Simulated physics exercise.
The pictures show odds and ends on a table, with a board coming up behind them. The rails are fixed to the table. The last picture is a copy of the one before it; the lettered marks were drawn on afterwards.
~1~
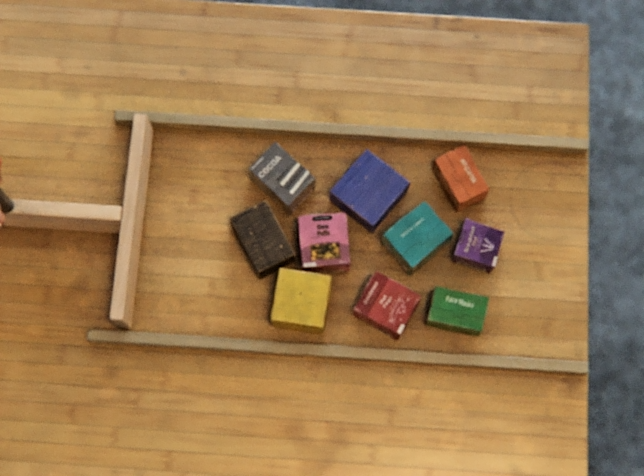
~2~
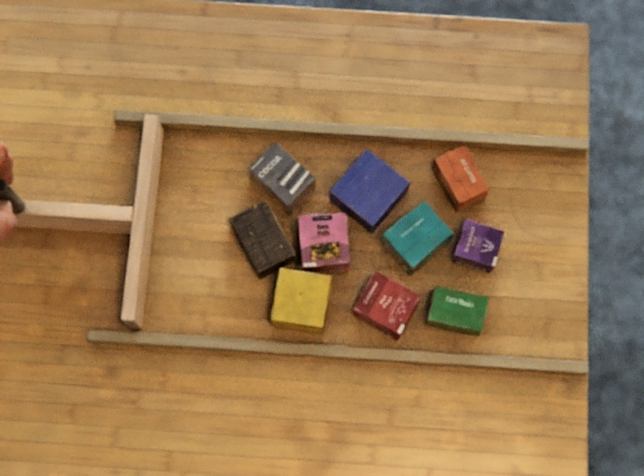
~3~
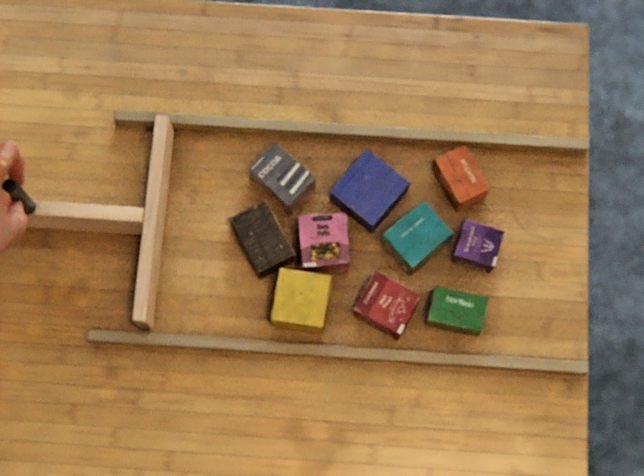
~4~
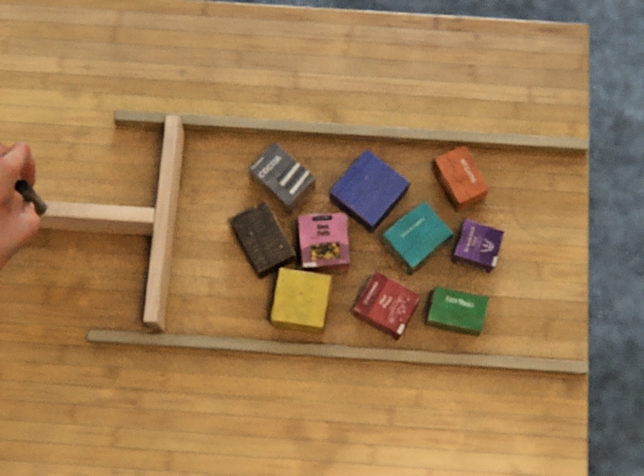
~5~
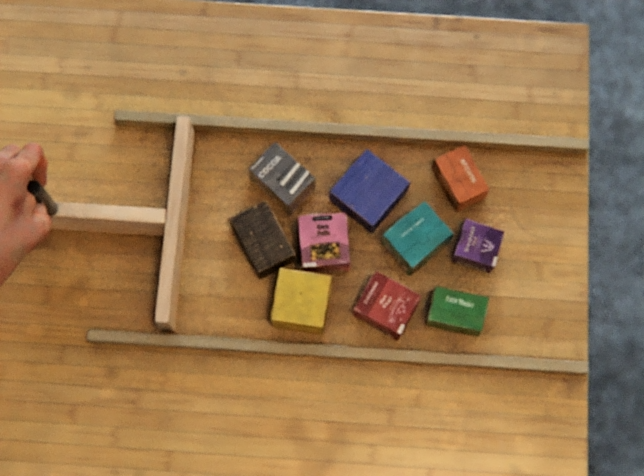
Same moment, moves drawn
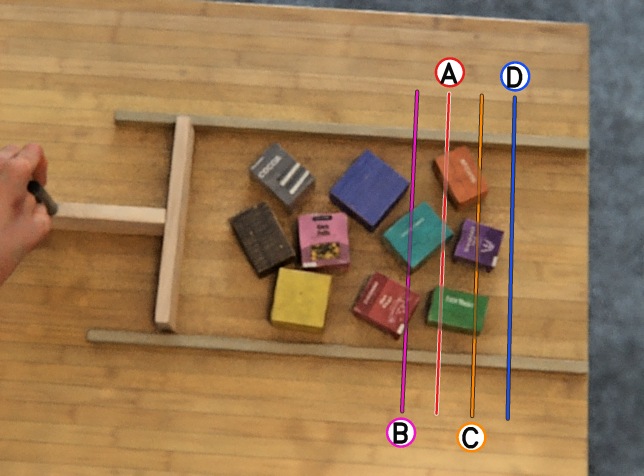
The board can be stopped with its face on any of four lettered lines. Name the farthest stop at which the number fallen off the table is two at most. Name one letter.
It should halt at A.
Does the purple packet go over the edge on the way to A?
Yes.
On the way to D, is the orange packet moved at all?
Yes.
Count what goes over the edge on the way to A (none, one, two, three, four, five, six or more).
In all, one.
On the marked copy, A at (443, 247); B at (410, 245); C at (477, 249); D at (511, 252).
Taking A. A third of the way, board (270, 223); grey packet (317, 179); blue block (379, 193).
Two thirds of the way, board (366, 229); purple packet (542, 267); orange packet (515, 174).
When it is over, board (441, 234); purple packet over the edge; turquoise box (573, 258); one fallen.
As for the rest, B is within the limit but short; C drops three; D drops five.
